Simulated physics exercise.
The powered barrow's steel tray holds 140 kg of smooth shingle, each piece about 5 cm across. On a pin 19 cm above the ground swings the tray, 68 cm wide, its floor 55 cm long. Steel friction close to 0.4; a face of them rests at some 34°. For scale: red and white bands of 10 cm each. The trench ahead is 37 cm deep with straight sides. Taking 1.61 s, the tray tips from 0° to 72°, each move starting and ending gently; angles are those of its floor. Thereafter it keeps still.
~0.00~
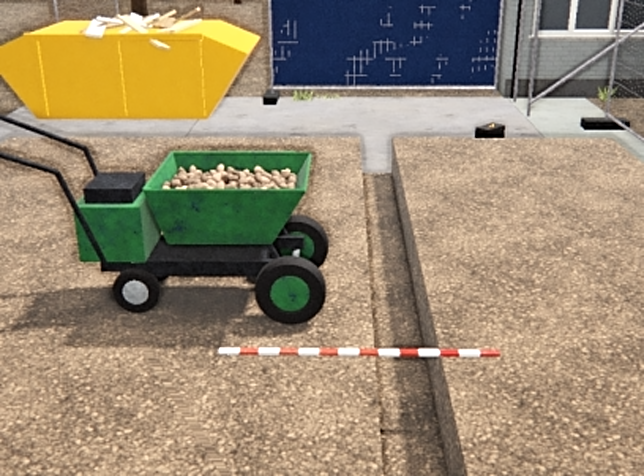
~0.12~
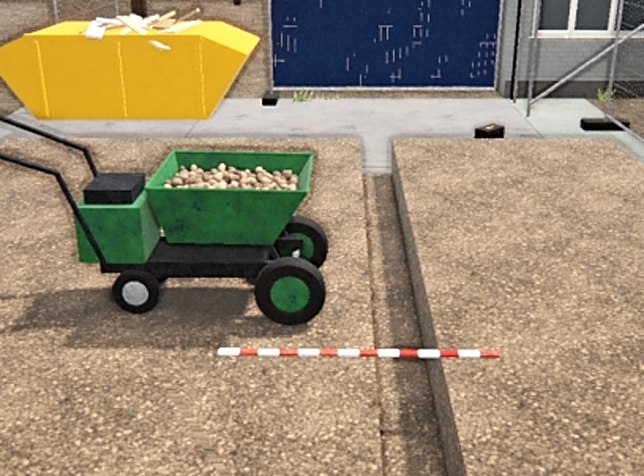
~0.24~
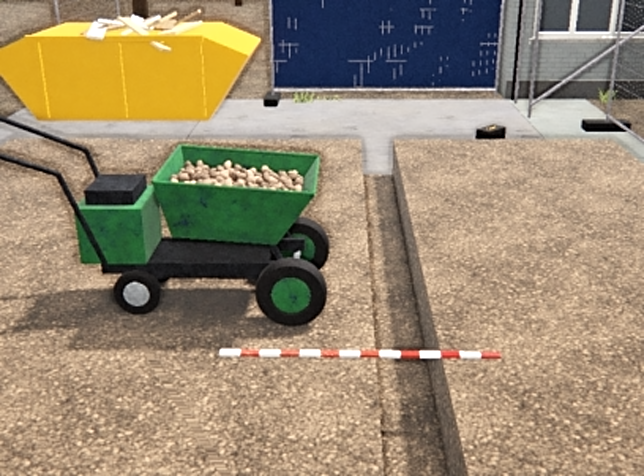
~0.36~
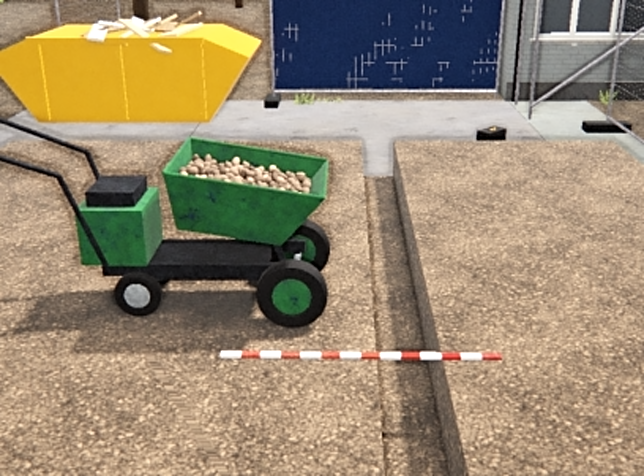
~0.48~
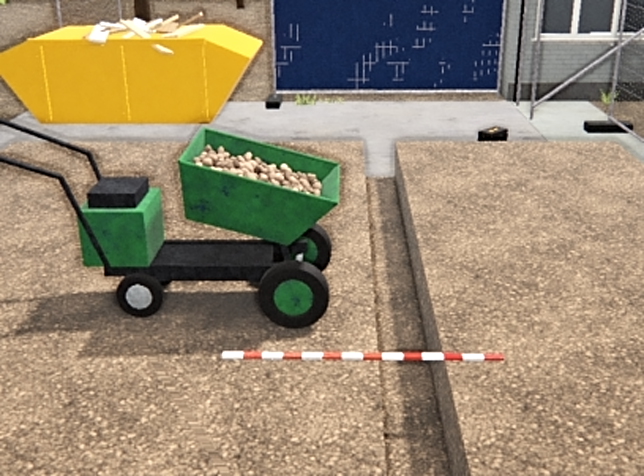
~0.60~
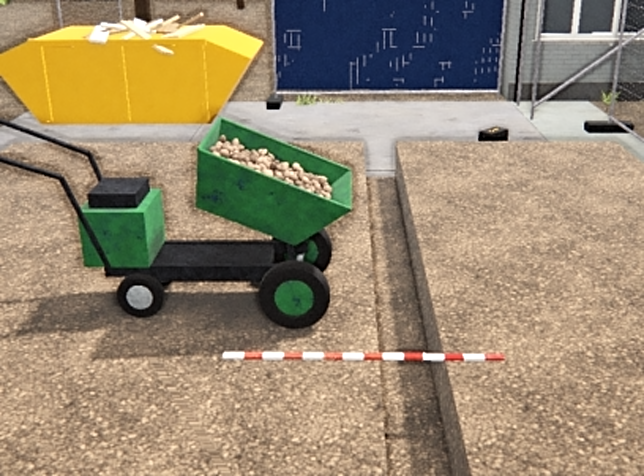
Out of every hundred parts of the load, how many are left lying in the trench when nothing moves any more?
Around 53 in every hundred.
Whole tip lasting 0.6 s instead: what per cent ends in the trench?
Close to 25 per cent then.
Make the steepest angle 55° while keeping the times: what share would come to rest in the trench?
Roughly 30%.
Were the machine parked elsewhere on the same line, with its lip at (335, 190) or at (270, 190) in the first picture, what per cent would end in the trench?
Close to 20 percent in the first case, 90 percent in the second.
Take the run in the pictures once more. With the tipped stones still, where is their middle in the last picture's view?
Centre estimate: Around (427, 333).
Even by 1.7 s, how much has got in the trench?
Around 20 per cent of it.
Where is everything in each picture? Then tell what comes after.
In the first picture, lip at (305, 191), floor tilted 0°, highest stones at (221, 178).
In the second picture, lip at (307, 192), floor tilted 1°, highest stones at (214, 178); the stones move at 0.2 m/s on average.
In the third picture, lip at (314, 194), floor tilted 4°, highest stones at (210, 173); the stones move at 0.3 m/s on average.
In the fourth picture, lip at (324, 198), floor tilted 9°, highest stones at (206, 167); the stones move at 0.5 m/s on average.
In the fifth picture, lip at (338, 203), floor tilted 15°, highest stones at (209, 157); the stones move at 0.5 m/s on average.
In the sixth picture, lip at (351, 210), floor tilted 23°, highest stones at (222, 148); the stones move at 0.6 m/s on average.
After 1.2 s the floor is at 61°; 99 % in the tray, 1 % in the trench; the foremost stones are at (412, 249).
After 1.7 s the floor is at 72°; 47 % in the tray, 19 % in the trench, 33 % past the trench; the foremost stones are at (527, 308).
After 2.1 s the floor is at 72°; 23 % in the tray, 29 % in the trench, 47 % past the trench; the foremost stones are at (601, 304).
After 4.0 s the floor is at 72°; 0 % in the tray, 53 % in the trench, 47 % past the trench; the foremost stones are past the picture's edge.
